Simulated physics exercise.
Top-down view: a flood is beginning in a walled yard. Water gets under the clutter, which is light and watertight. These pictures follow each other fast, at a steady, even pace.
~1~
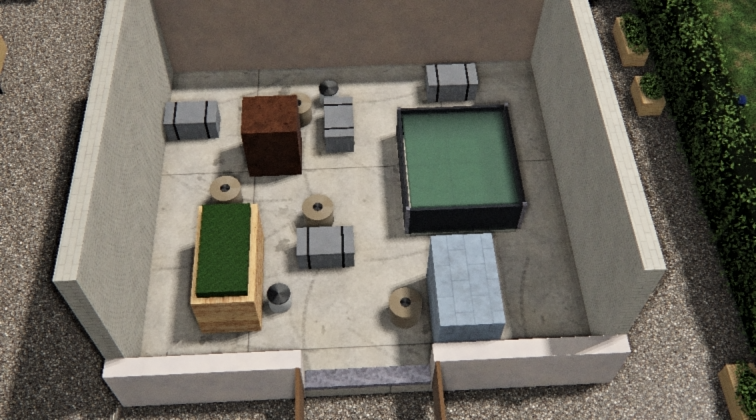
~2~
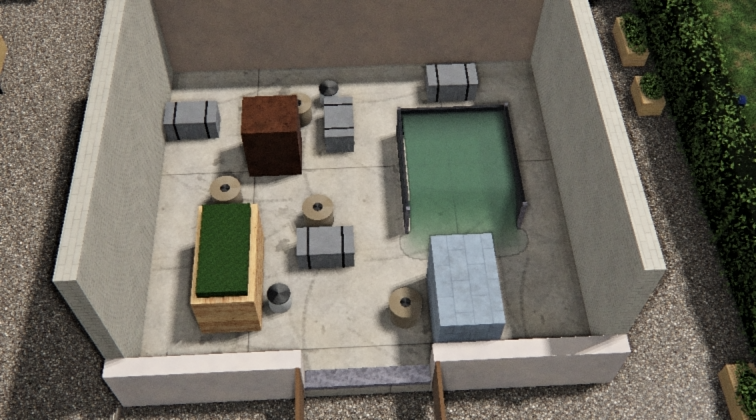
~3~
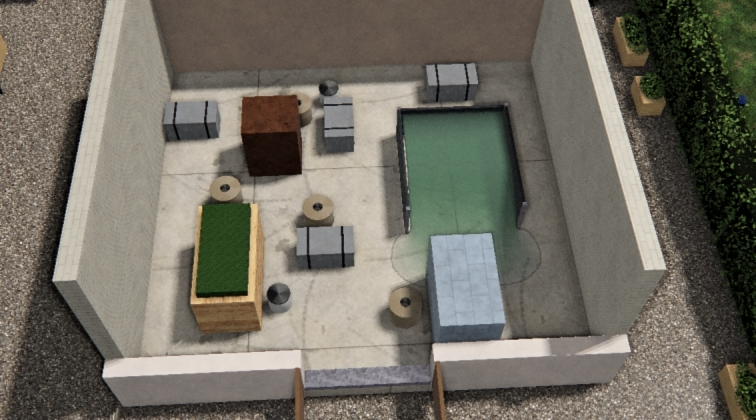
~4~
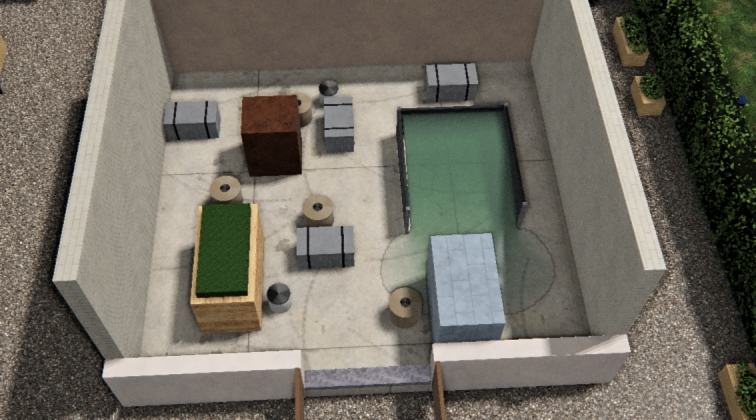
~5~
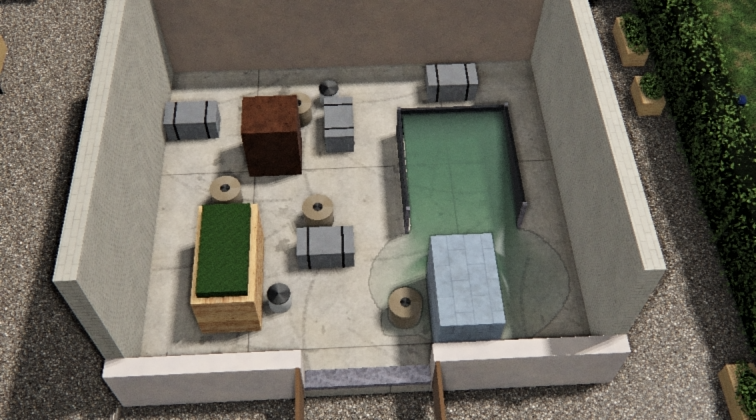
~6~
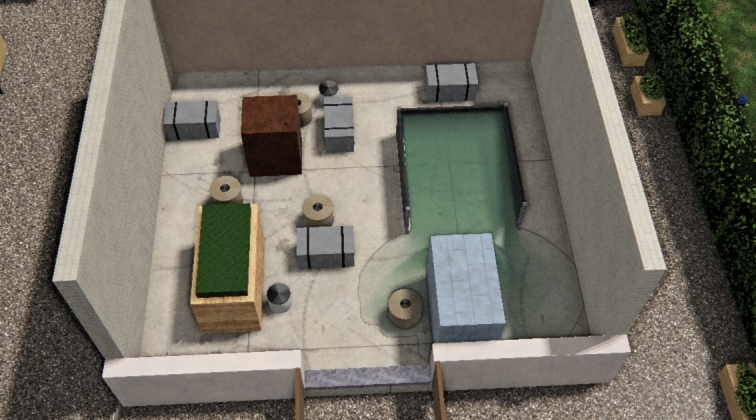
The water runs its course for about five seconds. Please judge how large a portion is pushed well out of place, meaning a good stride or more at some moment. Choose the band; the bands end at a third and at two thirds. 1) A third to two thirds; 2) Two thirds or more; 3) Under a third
(3) Under a third.
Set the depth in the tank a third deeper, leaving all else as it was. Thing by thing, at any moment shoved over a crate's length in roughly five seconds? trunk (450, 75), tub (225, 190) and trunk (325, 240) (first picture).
Not beyond that, then not beyond that, then beyond that.
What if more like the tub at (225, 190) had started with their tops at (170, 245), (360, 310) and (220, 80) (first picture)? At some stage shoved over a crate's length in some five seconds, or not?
Outcome per entry: Stays where it is / knocked aside / stays where it is.
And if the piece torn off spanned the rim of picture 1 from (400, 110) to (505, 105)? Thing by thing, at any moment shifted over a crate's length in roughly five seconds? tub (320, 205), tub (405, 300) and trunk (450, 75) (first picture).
In turn: No, not that far, yes.
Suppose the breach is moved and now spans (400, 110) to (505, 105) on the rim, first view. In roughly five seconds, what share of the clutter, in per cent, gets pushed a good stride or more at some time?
Roughly 40 per cent.
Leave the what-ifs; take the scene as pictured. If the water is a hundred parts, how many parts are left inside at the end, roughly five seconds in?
About 90 per cent.
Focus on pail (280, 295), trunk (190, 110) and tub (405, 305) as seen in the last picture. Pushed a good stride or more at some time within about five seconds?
The first is driven that far, the second not so far, and the third driven that far.
A moment on, 0 of 10 are well off their spots; 0 afloat.
Next, 1 of 10 are well off their spots; 1 afloat.
Later, 2 of 10 are well off their spots; 2 afloat.
In the end, 3 of 10 are well off their spots, and 3 have been at some point; 1 afloat.
